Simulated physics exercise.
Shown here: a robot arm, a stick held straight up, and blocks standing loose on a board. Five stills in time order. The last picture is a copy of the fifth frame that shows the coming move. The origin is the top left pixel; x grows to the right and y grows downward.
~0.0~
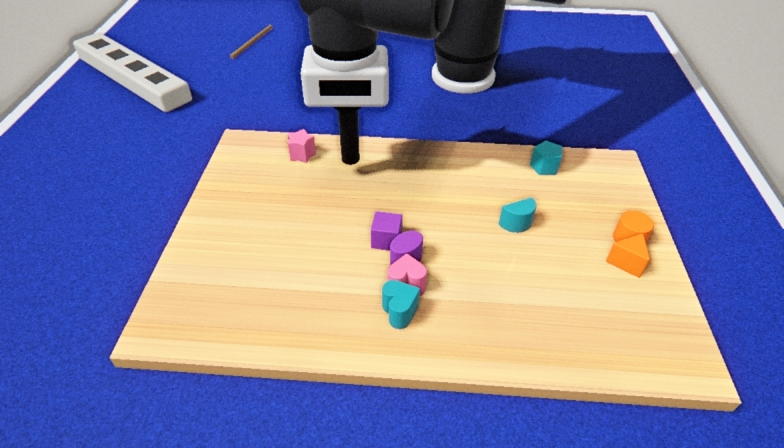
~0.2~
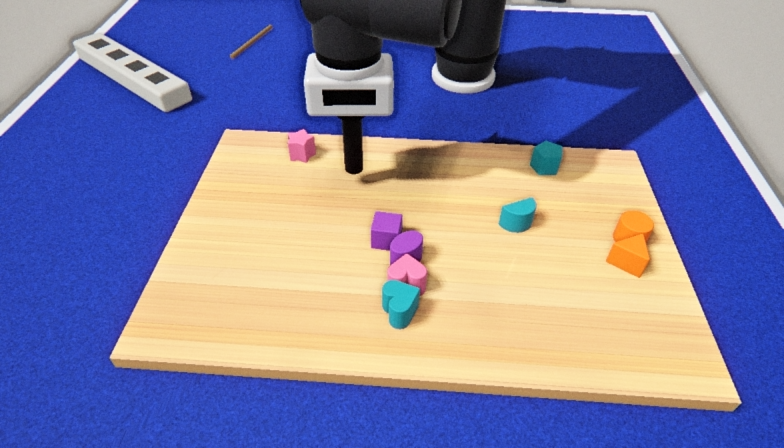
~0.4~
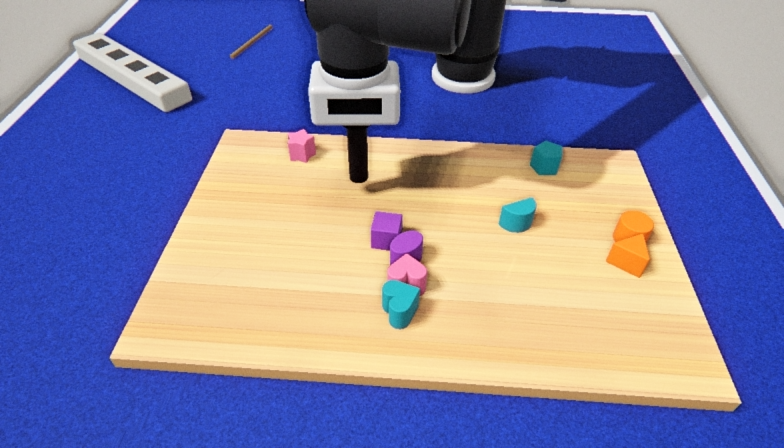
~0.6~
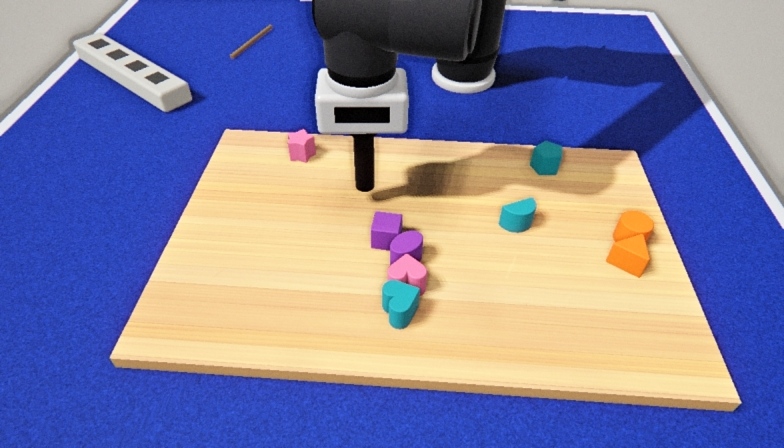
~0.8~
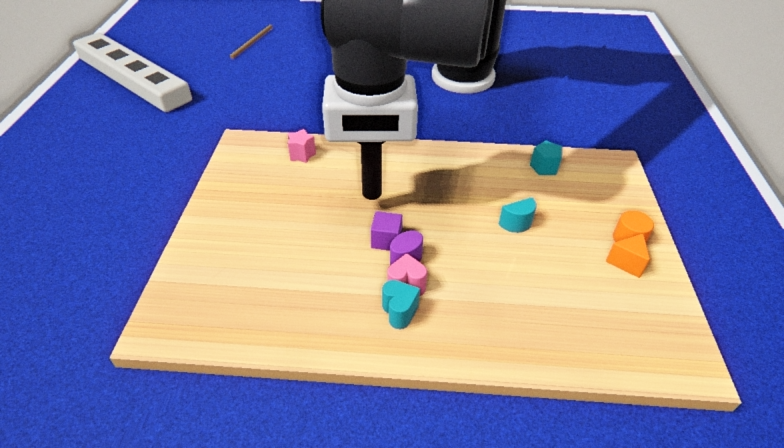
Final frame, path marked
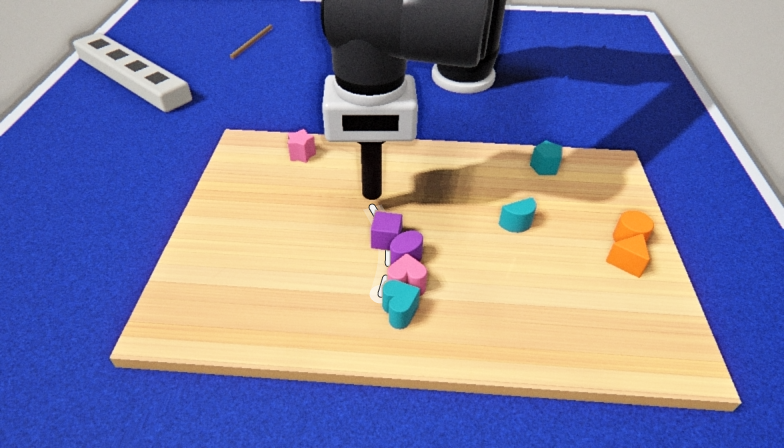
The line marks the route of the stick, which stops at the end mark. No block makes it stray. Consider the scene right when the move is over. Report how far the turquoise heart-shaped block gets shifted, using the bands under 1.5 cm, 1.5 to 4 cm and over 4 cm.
Short: Under 1.5 cm.
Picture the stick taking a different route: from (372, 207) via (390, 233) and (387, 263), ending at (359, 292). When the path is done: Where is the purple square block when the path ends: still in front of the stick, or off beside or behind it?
Prediction: Still leading.
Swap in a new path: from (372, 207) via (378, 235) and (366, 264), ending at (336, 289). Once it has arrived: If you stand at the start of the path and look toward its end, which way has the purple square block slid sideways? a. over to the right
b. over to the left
b - over to the left.
The line goes from (372, 207) via (385, 232) and (389, 262), ending at (381, 294).
What follows on the original path. One third of the way, stick at (385, 220); purple square block at (391, 231), turned 25° anticlockwise; purple oval block at (417, 246); pink heart-shaped block at (410, 272), turned 20° clockwise.
Two thirds of the way, stick at (389, 249); purple square block at (413, 253), turned 80° anticlockwise; turquoise heart-shaped block at (399, 297), turned 15° clockwise; purple oval block at (443, 256); pink heart-shaped block at (425, 280), turned 60° clockwise.
At the end, stick at (381, 281); purple square block at (414, 255), turned 90° anticlockwise; turquoise heart-shaped block at (399, 297), turned 15° clockwise; purple oval block at (445, 256); pink heart-shaped block at (427, 281), turned 65° clockwise.
